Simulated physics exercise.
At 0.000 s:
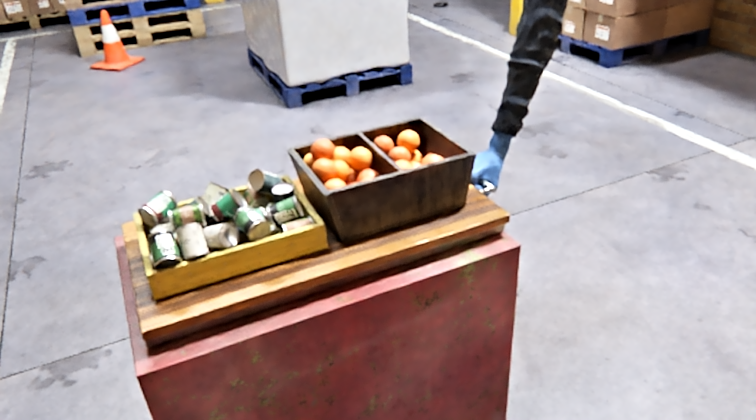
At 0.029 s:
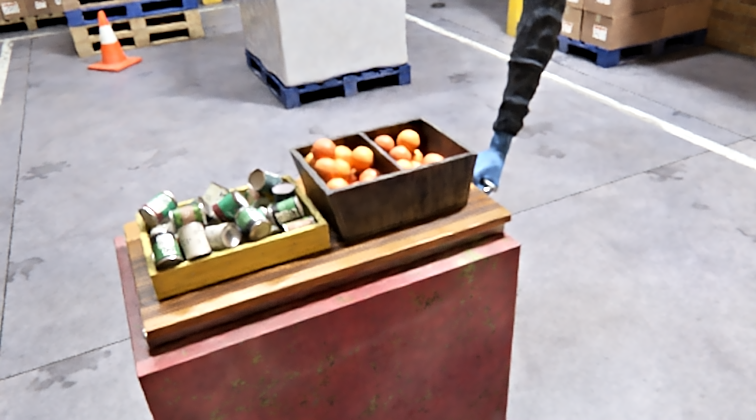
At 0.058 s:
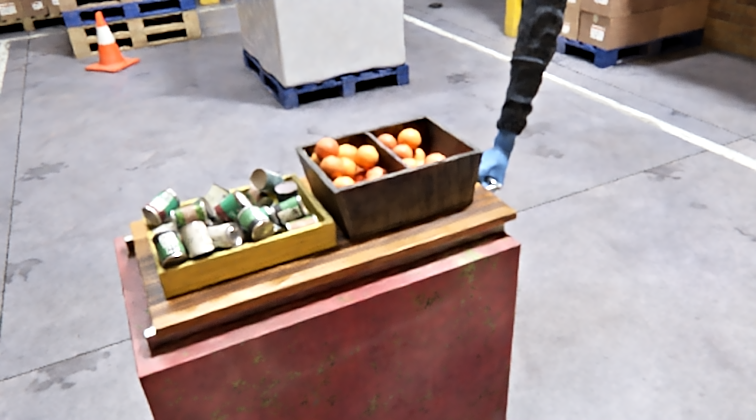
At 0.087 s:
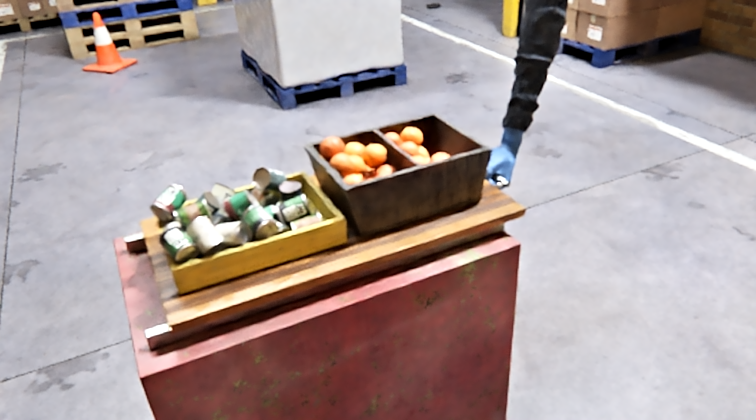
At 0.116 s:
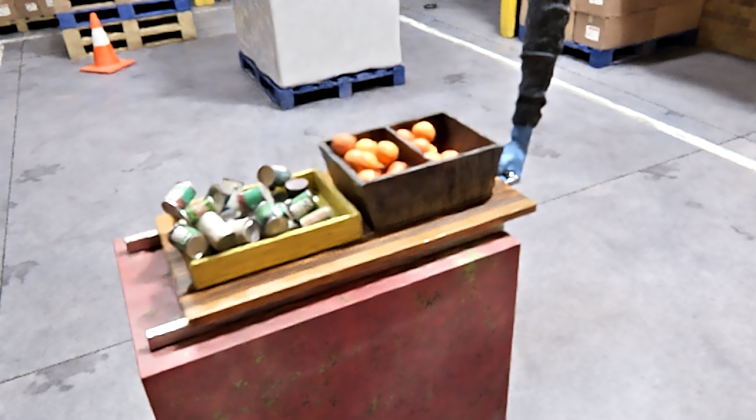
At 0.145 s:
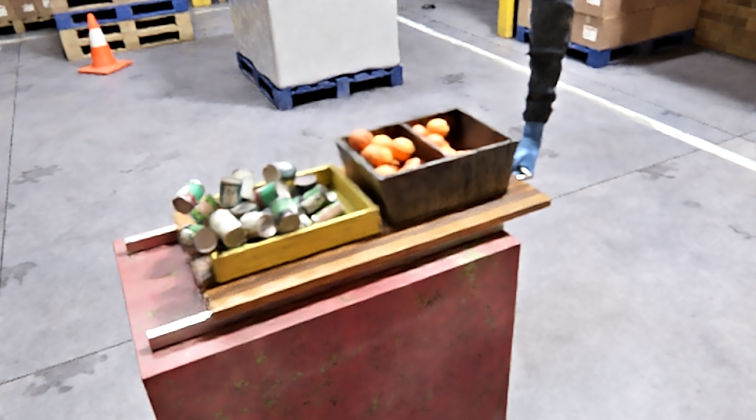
A wooden shelf carrying a yellow basket of small tins and a divided black basket of oranges slides slowly, then faster, to the right across a red unit as a blue-gloved hand pulls it, exposing metal rails at left.
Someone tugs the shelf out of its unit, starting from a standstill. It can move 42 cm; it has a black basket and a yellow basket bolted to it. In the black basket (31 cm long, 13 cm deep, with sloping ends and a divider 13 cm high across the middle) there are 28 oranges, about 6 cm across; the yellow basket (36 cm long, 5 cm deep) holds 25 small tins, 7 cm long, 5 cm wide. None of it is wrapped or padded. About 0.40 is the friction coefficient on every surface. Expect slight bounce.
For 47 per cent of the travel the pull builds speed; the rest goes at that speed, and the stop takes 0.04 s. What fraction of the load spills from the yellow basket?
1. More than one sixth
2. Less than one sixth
More than one sixth (1).
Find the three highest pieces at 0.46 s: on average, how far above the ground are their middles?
Height, averaged: Around 98 cm.
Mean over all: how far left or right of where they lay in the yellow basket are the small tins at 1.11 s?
Mean shift: Around 6 cm, rightward.
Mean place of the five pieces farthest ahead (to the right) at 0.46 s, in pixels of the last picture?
They'd be centred about (556, 121) in the last picture.
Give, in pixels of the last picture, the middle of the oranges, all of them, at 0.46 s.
Centre approx. at (505, 144).
After 0.26 s, end of travel.
After 0.34 s, 0 of 28 out of the black basket and 5 of 25 out of the yellow basket.
After 0.46 s, 0 of 28 out of the black basket and 9 of 25 out of the yellow basket.
After 0.68 s, 0 of 28 out of the black basket and 11 of 25 out of the yellow basket.
Final count (at 1.11 s), 0 of 28 out of the black basket and 11 of 25 out of the yellow basket. Asked share, 11 of 25, 44 per cent.
